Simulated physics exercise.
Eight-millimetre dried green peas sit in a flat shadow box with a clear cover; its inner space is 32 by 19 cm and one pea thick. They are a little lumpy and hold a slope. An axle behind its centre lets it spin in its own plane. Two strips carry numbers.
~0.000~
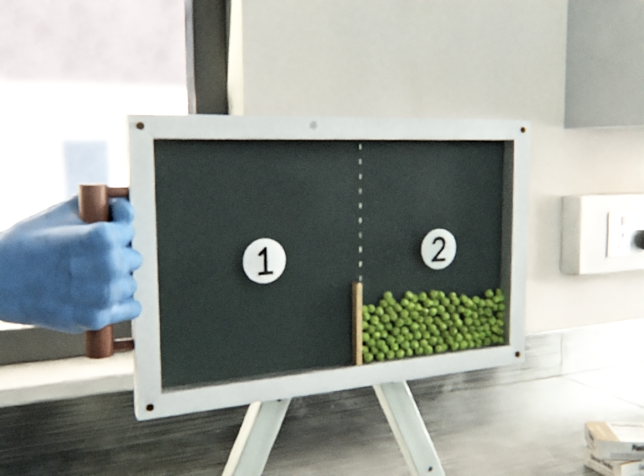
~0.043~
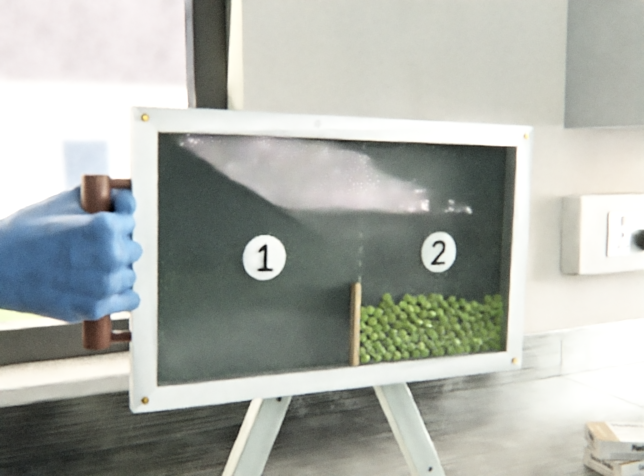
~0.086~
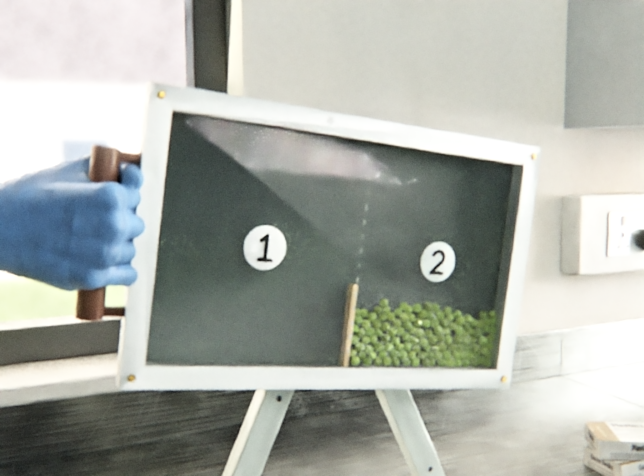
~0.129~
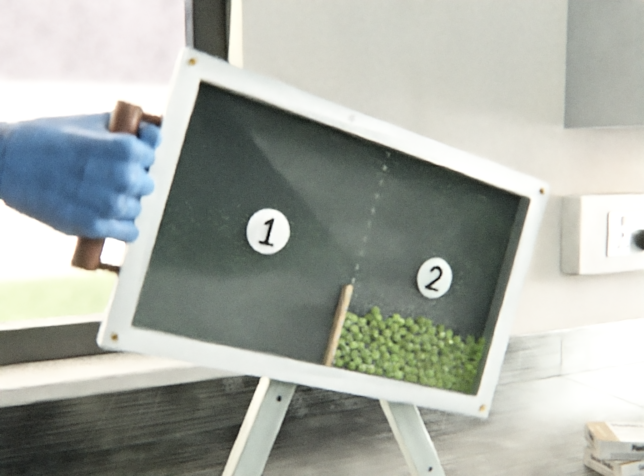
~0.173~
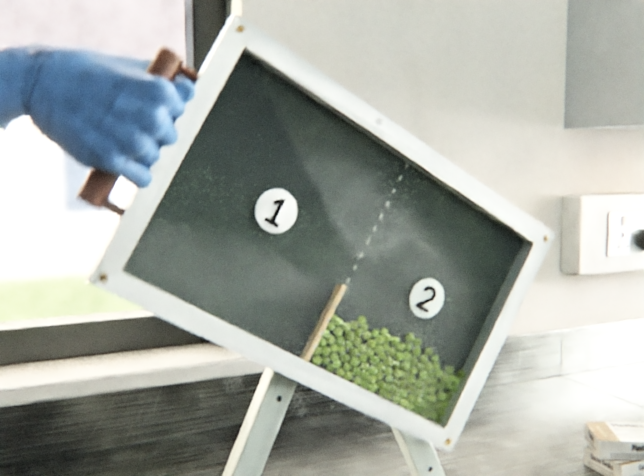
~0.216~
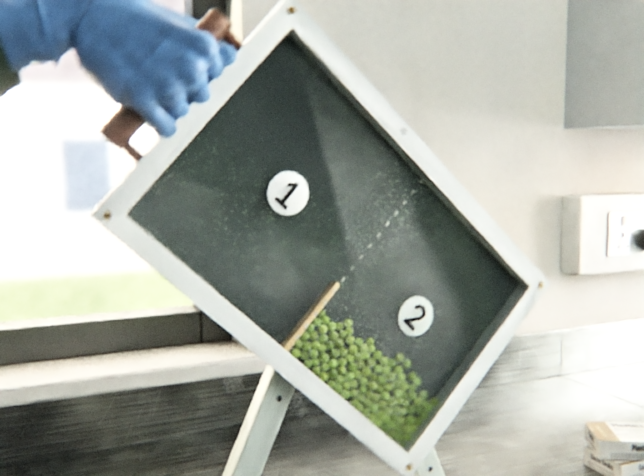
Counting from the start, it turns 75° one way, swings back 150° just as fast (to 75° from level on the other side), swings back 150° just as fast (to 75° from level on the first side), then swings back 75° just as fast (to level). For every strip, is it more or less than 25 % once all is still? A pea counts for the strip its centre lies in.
No. 1: More, no. 2: More than 25 %.
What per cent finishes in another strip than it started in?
About 30 per cent.
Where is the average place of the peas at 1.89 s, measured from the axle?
About 2 cm right and 10 cm below.
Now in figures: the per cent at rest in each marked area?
Strip 1: 30; strip 2: 70.
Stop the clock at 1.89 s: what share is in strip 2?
Some 70 per cent.
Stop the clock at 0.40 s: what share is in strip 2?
Some 100 per cent.
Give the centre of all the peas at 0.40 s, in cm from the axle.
About 4 cm left and 11 cm below.
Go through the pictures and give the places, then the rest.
The first picture shows level; about 120 peas; peas centred (435, 324); top one (388, 296); no. 1 (264, 261), no. 2 (439, 249).
The second picture shows turned 2° clockwise; peas centred (433, 327); top one (387, 298).
The third picture shows turned 8° clockwise; peas centred (426, 337); top one (384, 303); wall ends (353, 286).
The fourth picture shows turned 18° clockwise; peas centred (412, 352); top one (375, 311).
The fifth picture shows turned 30° clockwise; peas centred (391, 368); top one (334, 318).
The sixth picture shows turned 43° clockwise; peas centred (368, 379); top one (322, 314); no. 1 (288, 193), no. 2 (416, 316).
After 0.40 s, it stands 75° clockwise; the peas' middle is 4 cm left of and 11 cm below the centre; no. 2, 100 %.
After 1.89 s, it stands 38° clockwise; the peas' middle is 2 cm right of and 10 cm below the centre; no. 1, 30 %, no. 2, 70 %.
After 2.09 s, it stands level; the peas' middle is 8 cm right of and 6 cm below the centre; no. 1, 30 %, no. 2, 70 %.
At rest by 2.8 s, it stands level; no. 1, 30 %, no. 2, 70 %.
